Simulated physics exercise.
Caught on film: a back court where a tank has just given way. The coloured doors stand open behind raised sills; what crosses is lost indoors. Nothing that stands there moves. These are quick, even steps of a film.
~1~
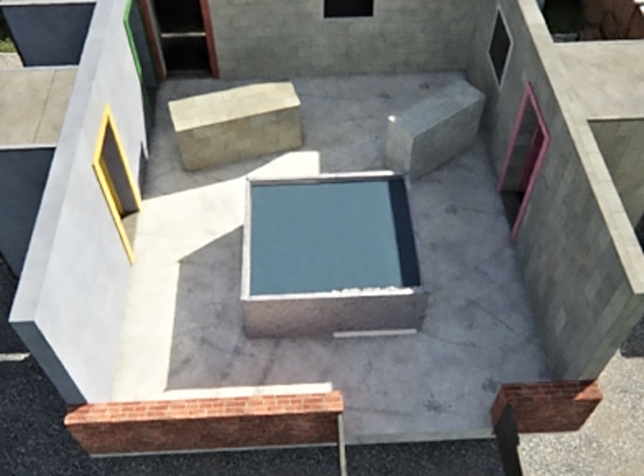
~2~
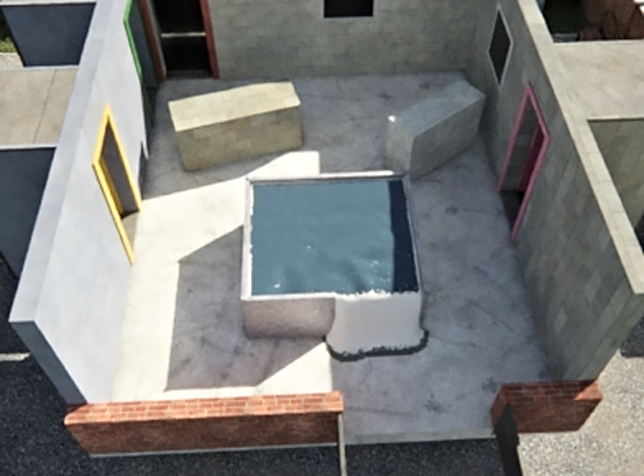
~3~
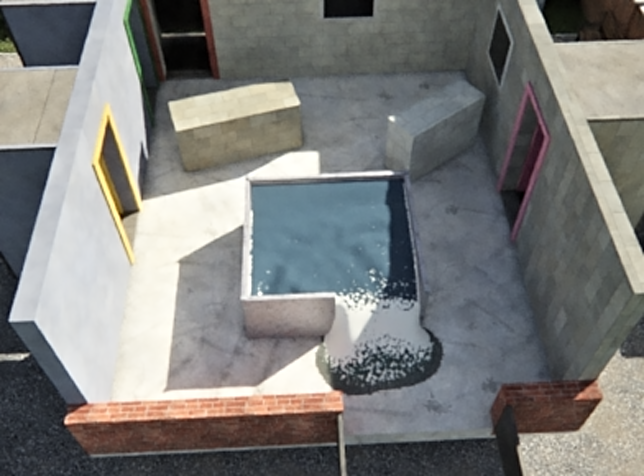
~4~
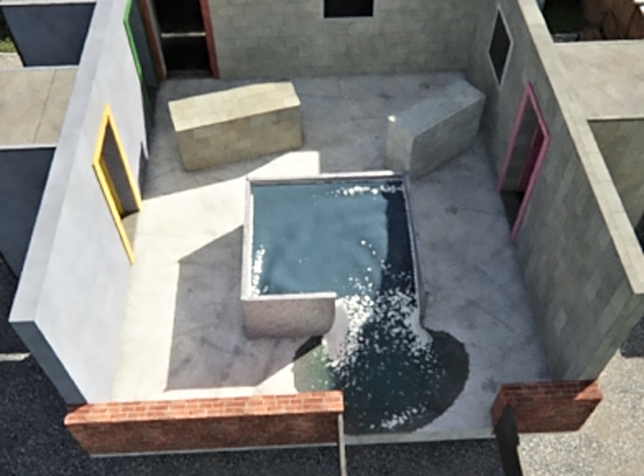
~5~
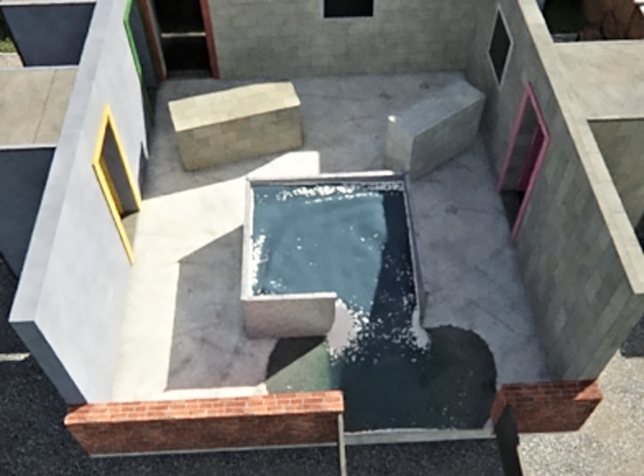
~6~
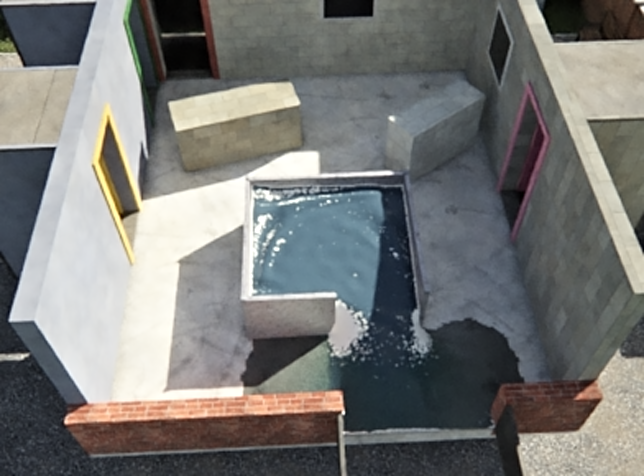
The video shows a raised square tank of water in a walled courtyard as water pours from its front right side, spreads across the concrete floor to the low brick walls, and widens to both sides.
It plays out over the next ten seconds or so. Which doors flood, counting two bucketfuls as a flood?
In the end: The yellow door admits no more than that; the green door admits no more than that; the red door admits no more than that; the pink door admits no more than that.
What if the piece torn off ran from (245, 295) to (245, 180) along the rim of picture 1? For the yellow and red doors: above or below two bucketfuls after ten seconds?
In short: The yellow door floods; the red door is over.
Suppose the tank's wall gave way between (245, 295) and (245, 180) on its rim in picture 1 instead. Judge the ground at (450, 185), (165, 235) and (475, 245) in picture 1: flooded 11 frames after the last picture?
In turn: Dry, covered, dry.
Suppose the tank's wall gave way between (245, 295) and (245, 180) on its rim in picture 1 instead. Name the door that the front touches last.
I say the pink door.
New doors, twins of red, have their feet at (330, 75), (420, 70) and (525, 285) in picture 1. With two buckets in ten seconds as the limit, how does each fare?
In that order: Lets less in, takes less, takes less.
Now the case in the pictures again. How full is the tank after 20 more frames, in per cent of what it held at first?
Some 36 per cent.
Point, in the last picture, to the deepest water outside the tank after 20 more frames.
Close to (384, 339).
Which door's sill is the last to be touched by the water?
I say the red one.
A moment on, water covers 15 % of the floor; the yellow door not reached, the green door not reached, the red door not reached, the pink door not reached.
Next, water covers 25 % of the floor; the yellow door not reached, the green door not reached, the red door not reached, the pink door not reached.
Then, water covers 45 % of the floor; the yellow door wet at the sill, nothing in, the green door not reached, the red door not reached, the pink door wet at the sill, nothing in.
Later, water covers 60 % of the floor; the yellow door wet at the sill, nothing in, the green door not reached, the red door not reached, the pink door wet at the sill, nothing in.
In the end, water covers 70 % of the floor; the yellow door wet at the sill, nothing in, the green door wet at the sill, nothing in, the red door wet at the sill, nothing in, the pink door wet at the sill, nothing in.
